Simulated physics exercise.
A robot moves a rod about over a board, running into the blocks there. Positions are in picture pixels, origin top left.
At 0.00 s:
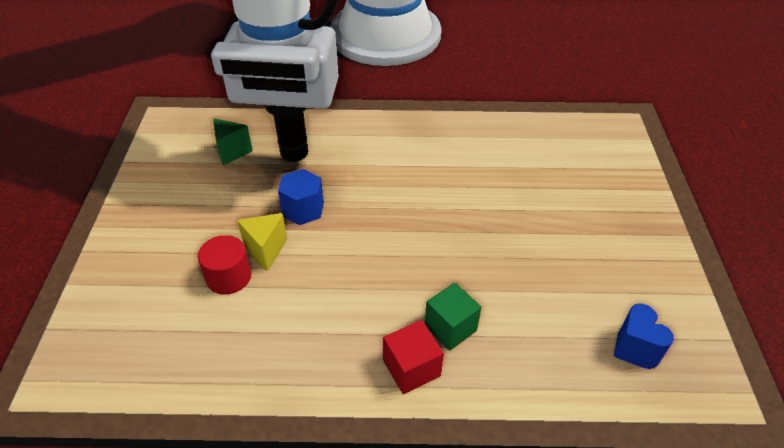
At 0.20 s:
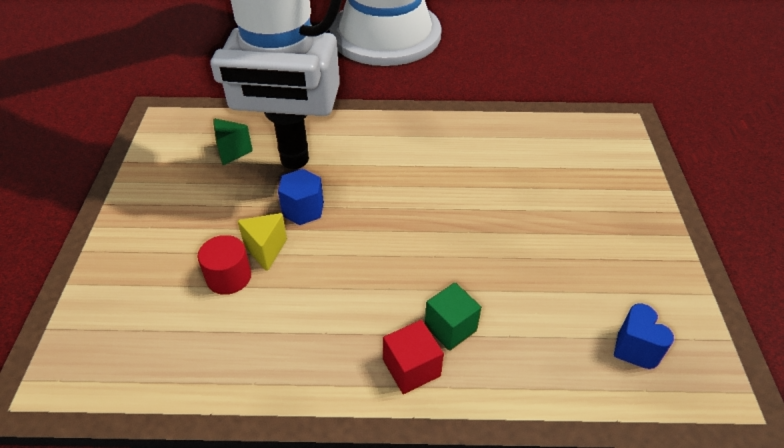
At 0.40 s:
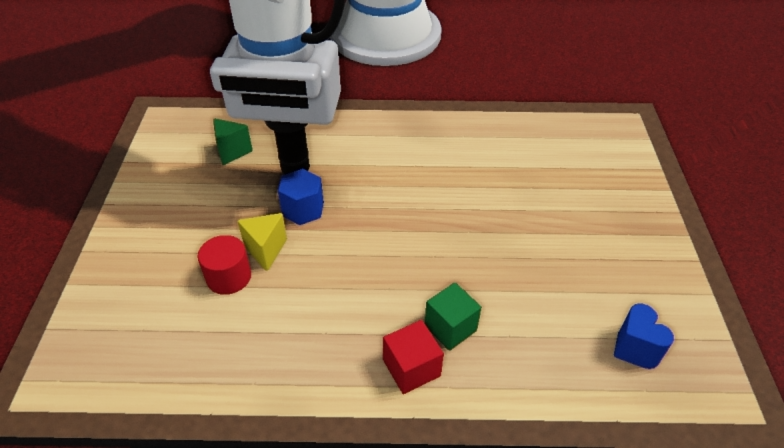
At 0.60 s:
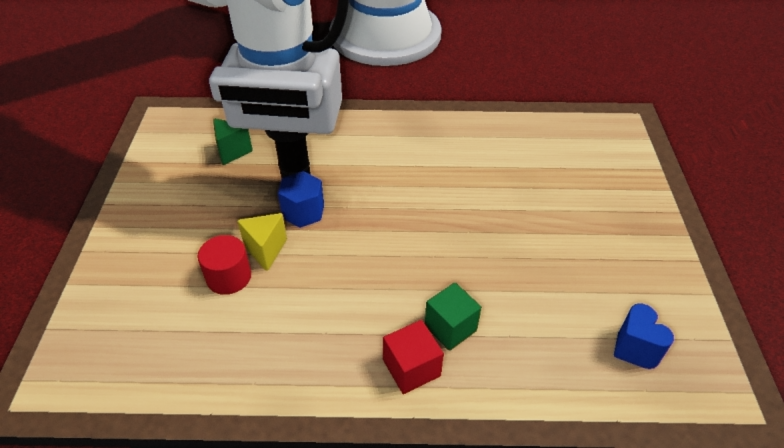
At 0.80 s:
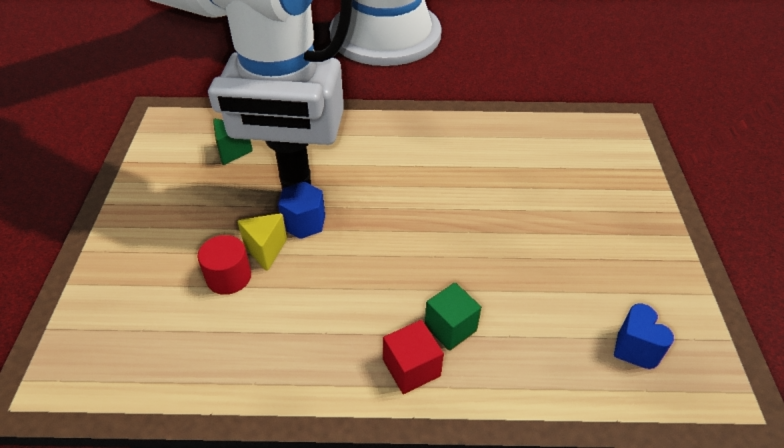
A robot arm moves its black rod toward the blue block and nudges it slightly downward.
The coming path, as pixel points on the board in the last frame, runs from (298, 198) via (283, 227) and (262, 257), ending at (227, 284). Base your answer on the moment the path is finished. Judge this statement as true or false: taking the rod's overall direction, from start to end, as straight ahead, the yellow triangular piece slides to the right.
That statement is not accurate.
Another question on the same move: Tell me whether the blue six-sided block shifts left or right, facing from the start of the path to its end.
Shifted left.
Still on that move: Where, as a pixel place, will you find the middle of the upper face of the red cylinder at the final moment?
I'd say the red cylinder ends with its top centre at (179, 277).
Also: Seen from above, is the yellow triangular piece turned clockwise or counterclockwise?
Spin direction: Counter-clockwise.
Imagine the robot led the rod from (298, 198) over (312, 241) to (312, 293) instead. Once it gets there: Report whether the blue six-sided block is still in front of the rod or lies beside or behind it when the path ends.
The rod still has the blue six-sided block in front of it when the path ends.
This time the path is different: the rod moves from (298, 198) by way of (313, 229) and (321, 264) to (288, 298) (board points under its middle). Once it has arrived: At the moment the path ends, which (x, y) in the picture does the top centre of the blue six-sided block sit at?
The spot you're after is about (294, 305) in the image.
The first path, step by step. One third of the way, rod (281, 218); yellow triangular piece (263, 234), turned 45° clockwise; blue six-sided block (306, 218), turned 25° anticlockwise.
Two thirds of the way, rod (259, 247); red cylinder (215, 256); yellow triangular piece (258, 257), turned 15° clockwise; blue six-sided block (307, 222), turned 40° anticlockwise.
At the end, rod (224, 274); red cylinder (179, 277); yellow triangular piece (250, 271), turned 25° anticlockwise; blue six-sided block (307, 222), turned 40° anticlockwise.
